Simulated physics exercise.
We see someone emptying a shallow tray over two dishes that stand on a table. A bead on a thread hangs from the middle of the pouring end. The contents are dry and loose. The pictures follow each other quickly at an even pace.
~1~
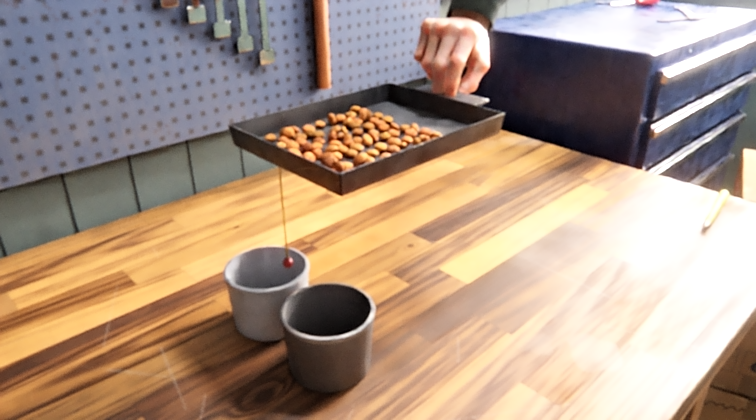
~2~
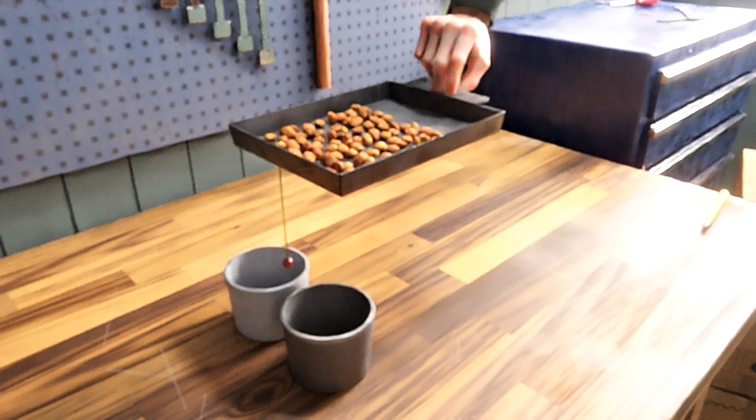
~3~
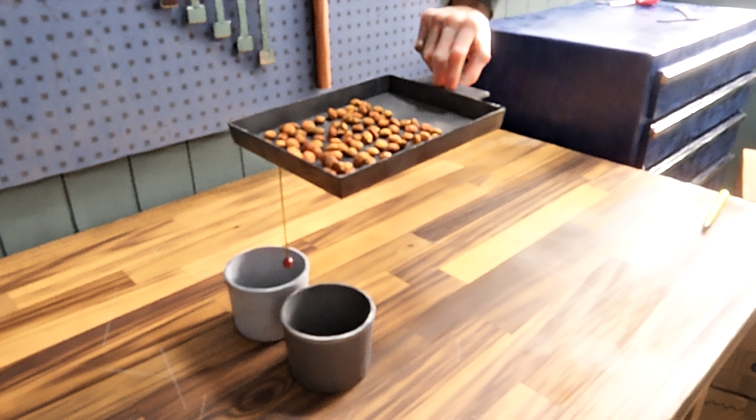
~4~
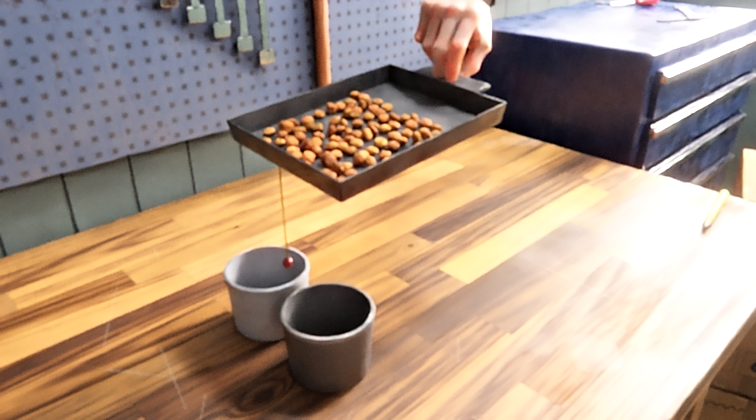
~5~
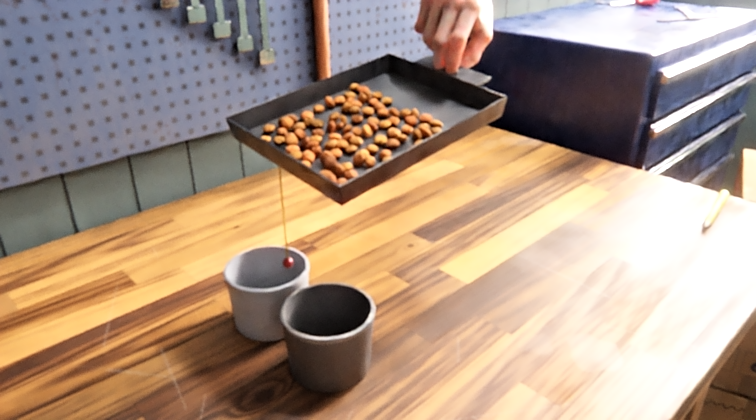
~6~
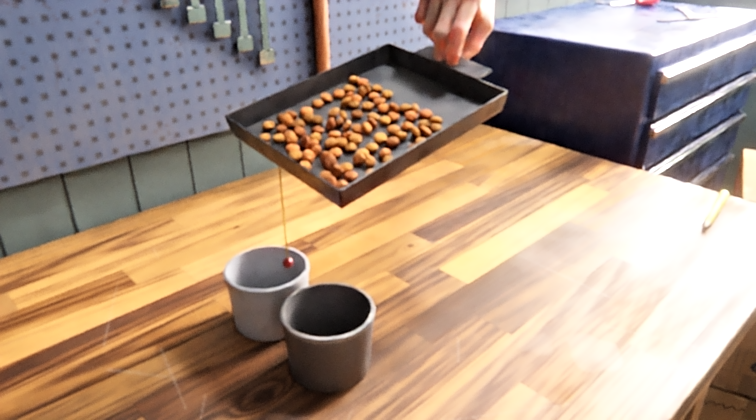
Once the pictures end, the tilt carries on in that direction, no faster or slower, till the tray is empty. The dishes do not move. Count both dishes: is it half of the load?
Together they catch more than half.
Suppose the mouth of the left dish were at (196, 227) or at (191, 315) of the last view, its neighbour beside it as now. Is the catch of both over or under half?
The first try: Not half. The second: Less than half.
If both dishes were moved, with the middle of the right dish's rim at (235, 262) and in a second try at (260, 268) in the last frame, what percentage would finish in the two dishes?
In turn 0 and 0 in a hundred.
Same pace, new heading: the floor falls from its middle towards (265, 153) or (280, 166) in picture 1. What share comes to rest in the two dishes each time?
In turn 30 and 20 in a hundred.
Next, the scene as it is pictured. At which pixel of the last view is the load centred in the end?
At about (335, 353).
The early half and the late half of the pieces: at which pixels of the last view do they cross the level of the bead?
Around (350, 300) and then (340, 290).
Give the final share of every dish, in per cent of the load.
Left dish: 0 %, right dish: 90 %.
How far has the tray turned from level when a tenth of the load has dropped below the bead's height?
Around 95° of tilt.
Just after the last frame, tray tipped steeply; every one on the tray.
A moment on, tray tipped right over; the larger part on the tray; about a tenth in the right dish; just a few outside both; about a tenth in the air.
Further on, tray tipped past a quarter turn; almost all in the right dish; about a tenth outside both.
When it is over, tray tipped past a quarter turn; almost all in the right dish; not one in the left dish; about a tenth outside both.
